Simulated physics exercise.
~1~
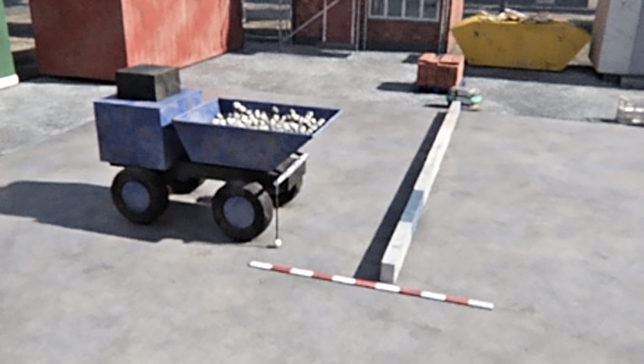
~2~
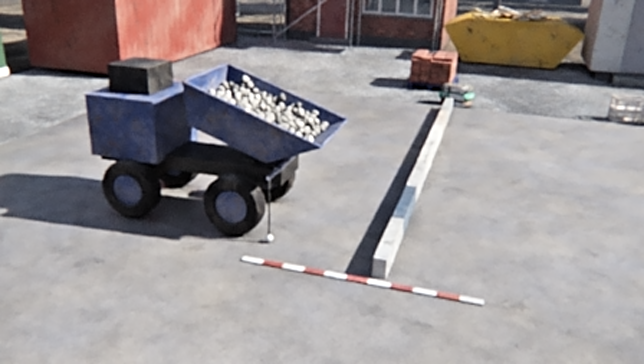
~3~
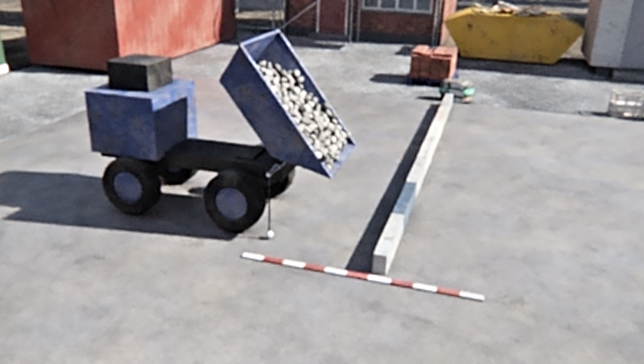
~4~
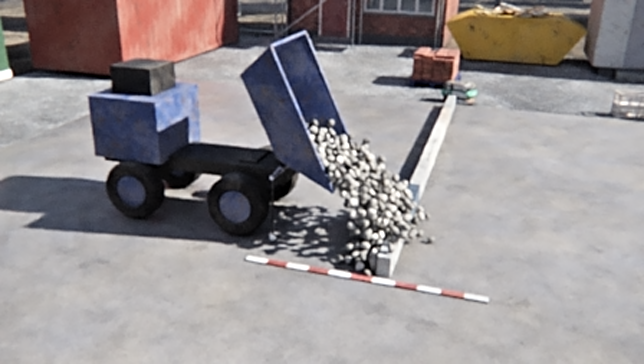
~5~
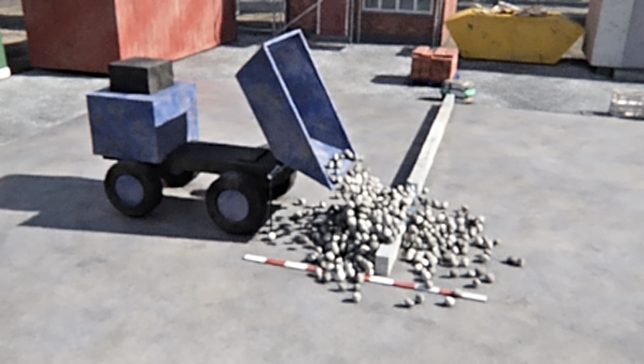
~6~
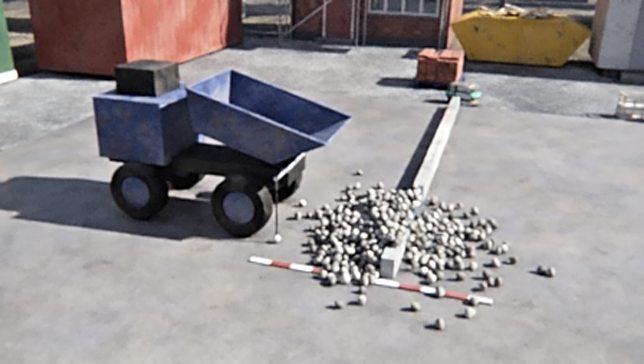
A paved yard in sunlight is seen from above and to one side, with red containers and a yellow skip along the back. On the left stands a blue dumper with black wheels, its tray full of pale rounded stones, facing a long pale kerb and a red and white striped rod on the ground. The tray tilts up towards the right, and the stones slide to its lower edge, then pour out in a stream. They pile up against the near end of the kerb, some spilling past it and over the rod. Finally the emptied tray lowers partway, leaving most stones heaped on the dumper's side and a smaller share beyond the kerb.
